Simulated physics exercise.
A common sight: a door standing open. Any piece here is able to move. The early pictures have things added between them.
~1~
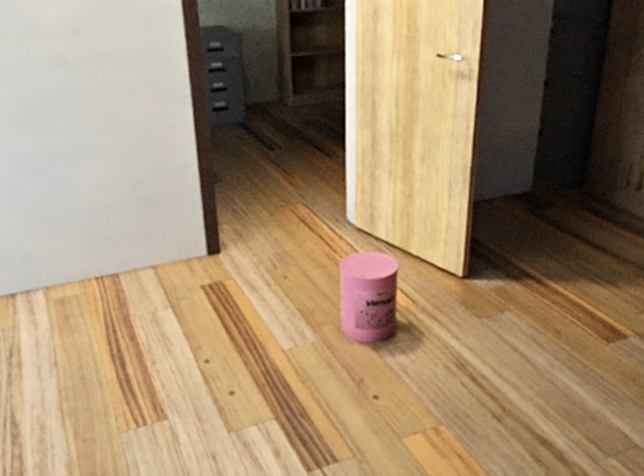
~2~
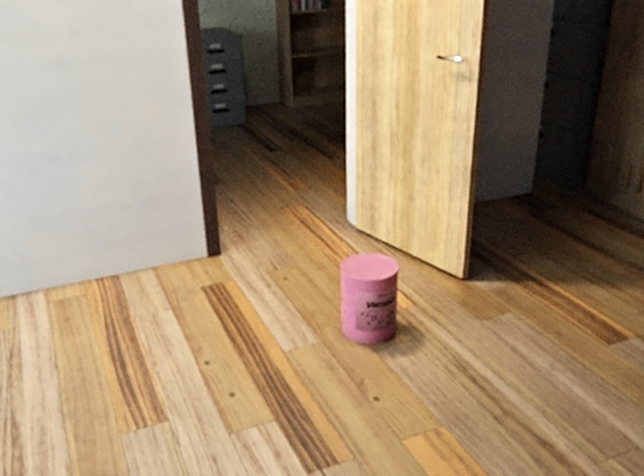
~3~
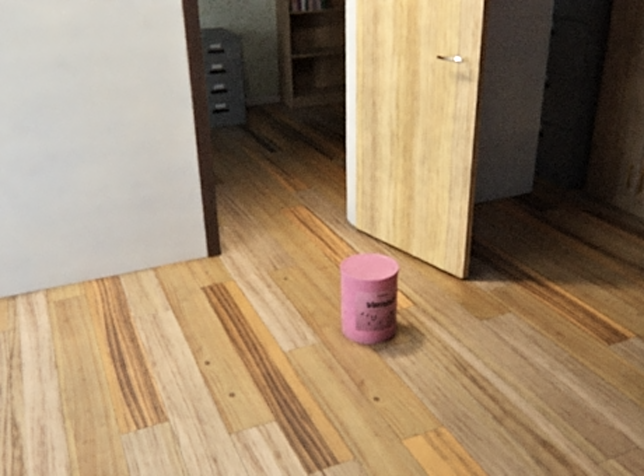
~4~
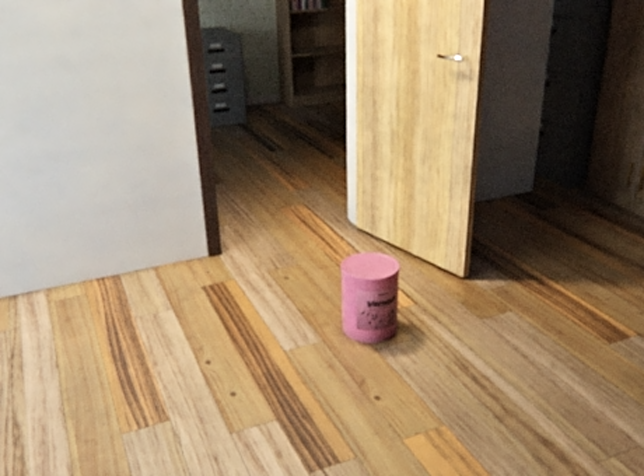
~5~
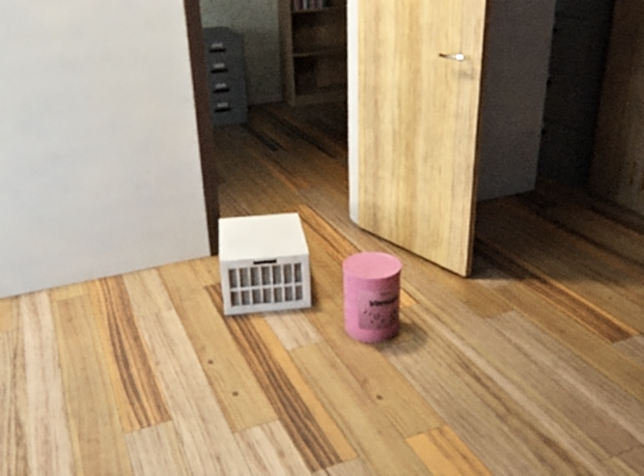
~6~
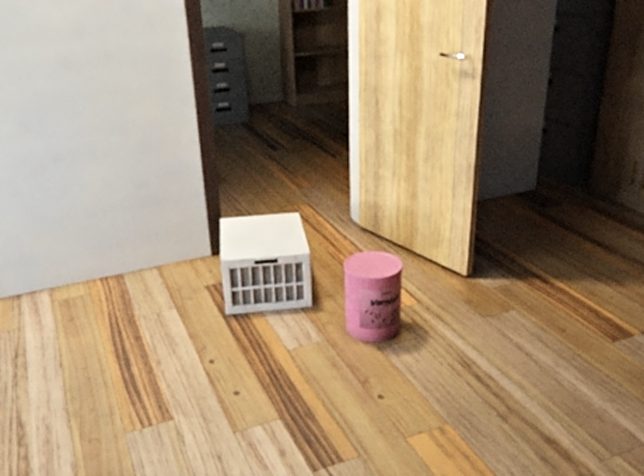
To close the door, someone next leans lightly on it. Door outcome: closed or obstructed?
Seems the door hangs open at the end.
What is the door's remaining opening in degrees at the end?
It comes to about 45°.
Then, 0.60 s past the last view, door at 93°.
Then, 1.00 s past the last view, door at 78°.
Then, 1.30 s past the last view, door at 64°.
Then, 1.60 s past the last view, door at 51°.
Finally, door at 45°; both still in place. Final places as the last picture's camera would see them, white chest near (261, 261).
